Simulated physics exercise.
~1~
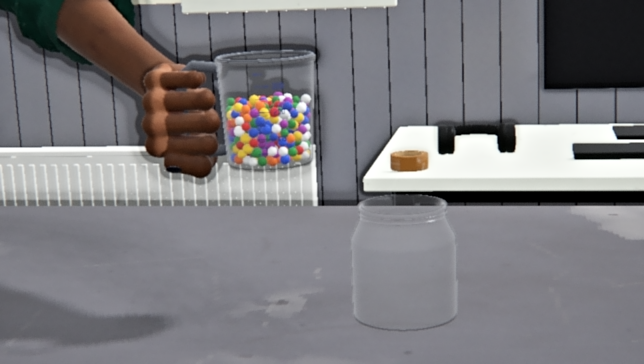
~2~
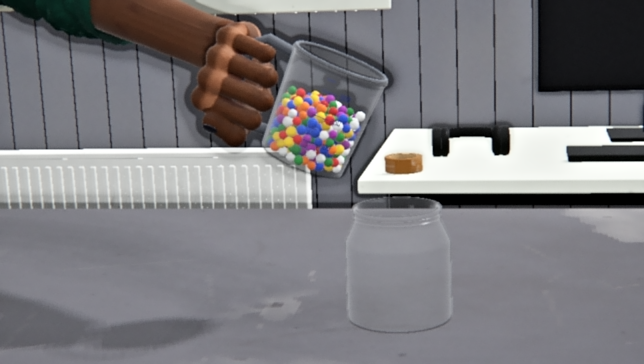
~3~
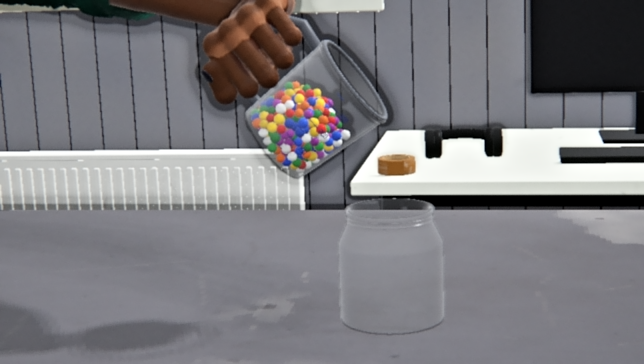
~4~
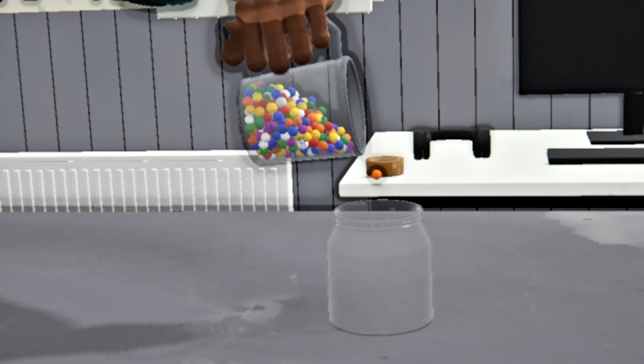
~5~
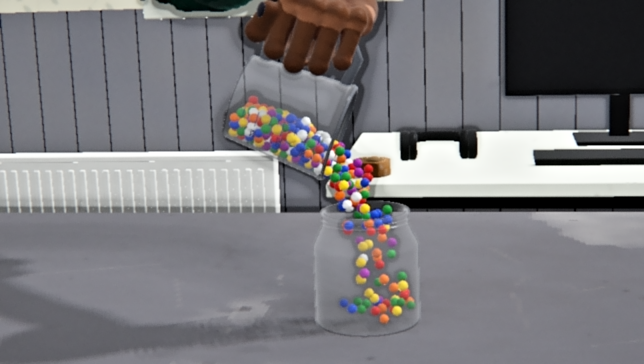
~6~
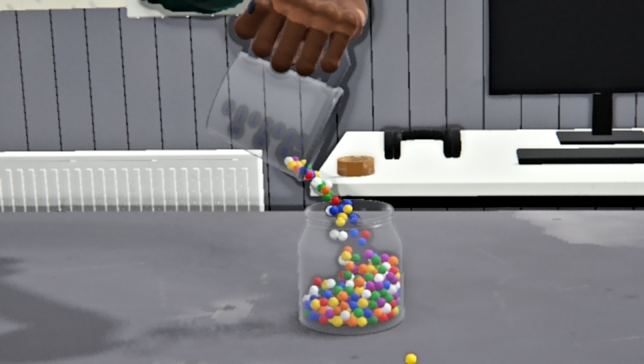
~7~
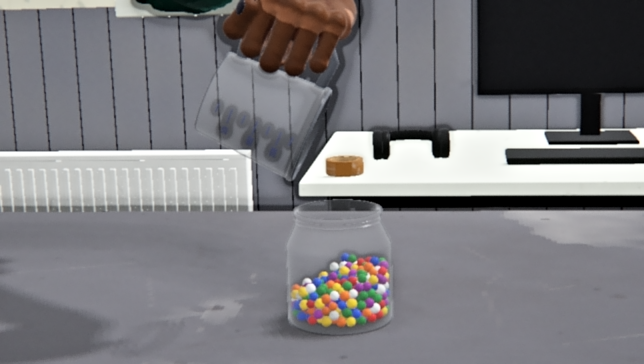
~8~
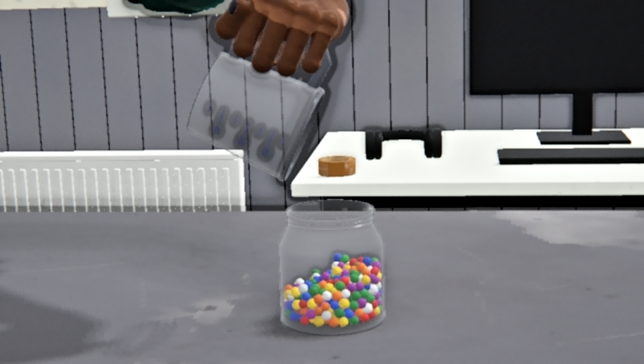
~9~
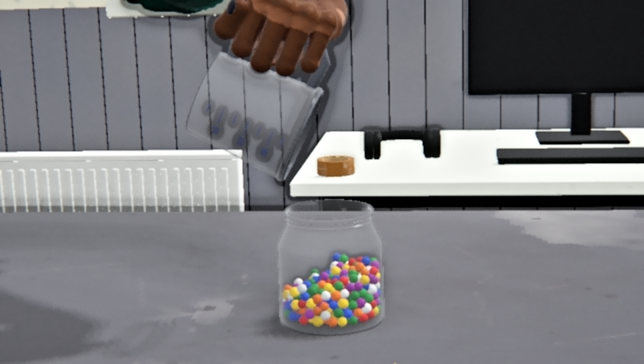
At the start, a hand holds a clear cup of colourful beads upright by its handle, up and to the left of an empty glass jar on a grey table. The hand moves the cup right and tips it towards the jar, while the view drifts slightly right. As the cup reaches its side, an orange bead drops first, then a stream pours into the jar. The cup tilts further and nearly empties, and one stray yellow bead shows in front of the jar. Finally, the emptied cup hangs still, tilted downwards, and the beads rest in a sloping heap inside the jar.
